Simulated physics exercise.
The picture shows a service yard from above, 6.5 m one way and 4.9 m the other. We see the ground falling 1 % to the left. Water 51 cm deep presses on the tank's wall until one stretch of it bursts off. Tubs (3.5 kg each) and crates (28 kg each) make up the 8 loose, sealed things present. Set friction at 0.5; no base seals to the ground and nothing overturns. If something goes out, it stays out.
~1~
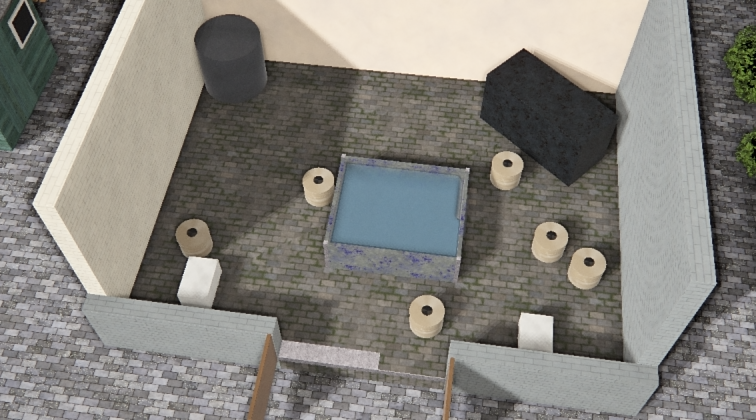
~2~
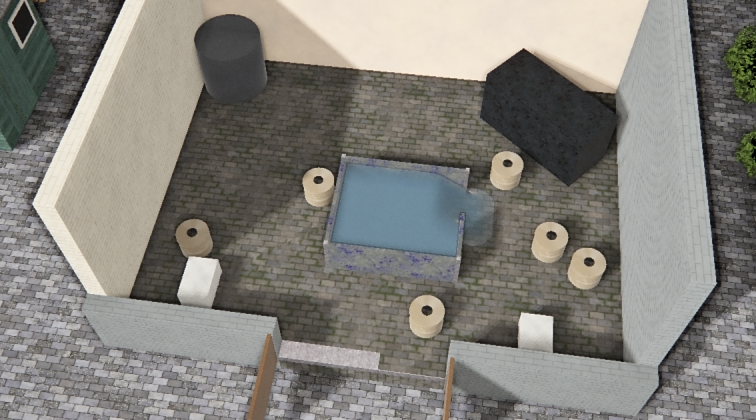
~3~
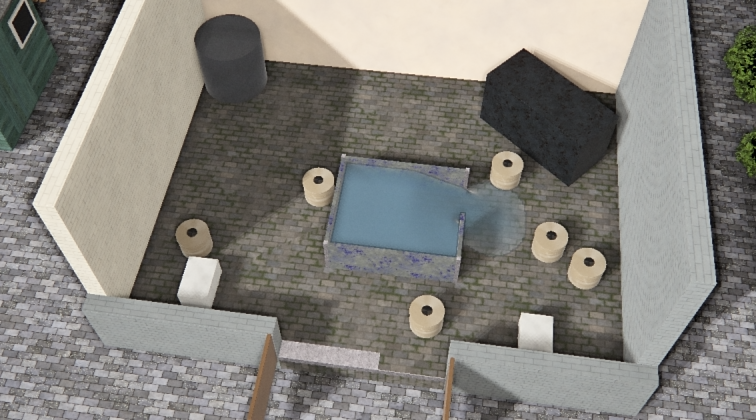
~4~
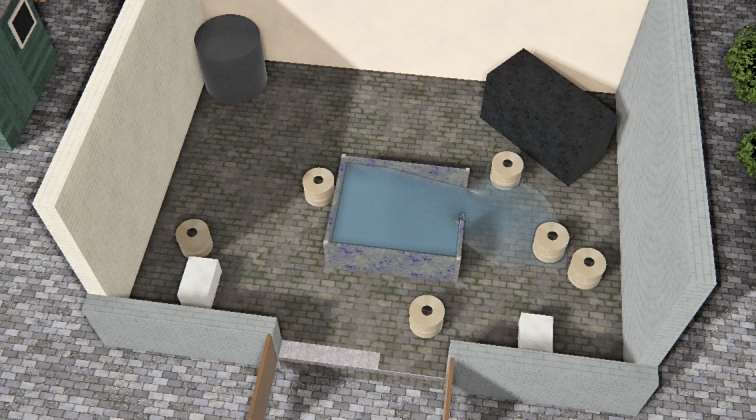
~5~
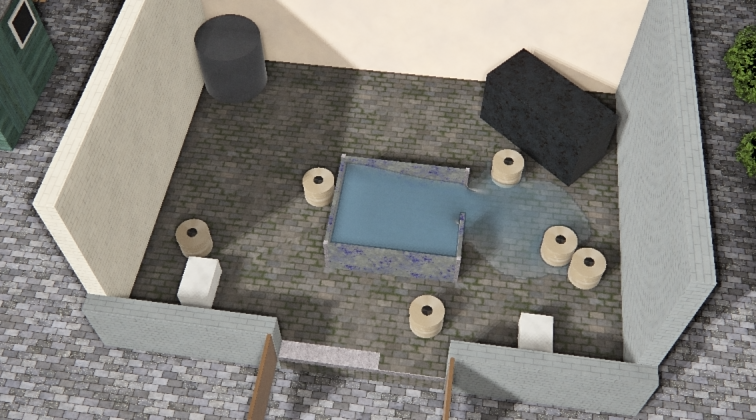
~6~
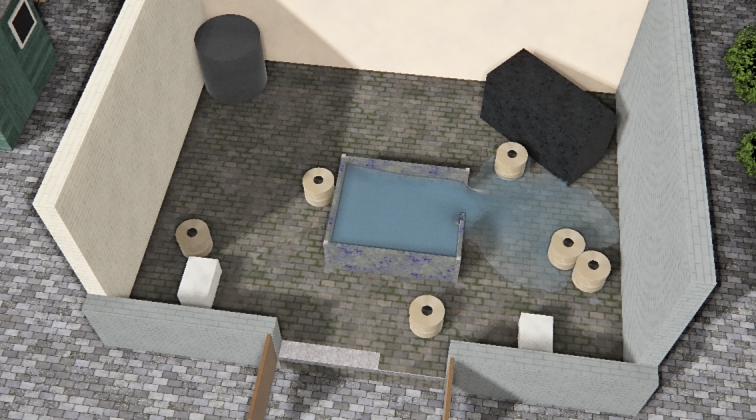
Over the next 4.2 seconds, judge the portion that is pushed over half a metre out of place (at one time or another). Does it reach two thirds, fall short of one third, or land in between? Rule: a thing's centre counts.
It lands in between one and two thirds.
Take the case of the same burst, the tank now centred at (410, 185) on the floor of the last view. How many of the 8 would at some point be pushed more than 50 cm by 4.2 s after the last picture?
In that case the number is 5.
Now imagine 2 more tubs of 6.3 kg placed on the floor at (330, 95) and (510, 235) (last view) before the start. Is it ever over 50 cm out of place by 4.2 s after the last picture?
In order: Within it, beyond it.
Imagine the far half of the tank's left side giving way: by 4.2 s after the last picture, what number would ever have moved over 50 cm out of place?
The answer then is 2.
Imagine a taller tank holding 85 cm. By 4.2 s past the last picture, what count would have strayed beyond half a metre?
Count under that change: 5.
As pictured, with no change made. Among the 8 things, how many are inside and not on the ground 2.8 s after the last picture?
That would be 2 of them.
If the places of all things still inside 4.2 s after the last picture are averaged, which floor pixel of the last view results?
Close to pixel (373, 264).
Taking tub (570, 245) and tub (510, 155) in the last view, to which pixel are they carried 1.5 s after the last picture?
Approx. (610, 280); approx. (456, 126).
Then, 0.4 s after the last picture 0 of 8 are over 50 cm from their spots; 1 afloat.
Then, 1.5 s after the last picture 3 of 8 are over 50 cm from their spots; 2 afloat.
Then, 2.8 s after the last picture 3 of 8 are over 50 cm from their spots; 2 afloat.
Then, 4.2 s after the last picture 4 of 8 are over 50 cm from their spots, and 4 have been at some point; 2 afloat.
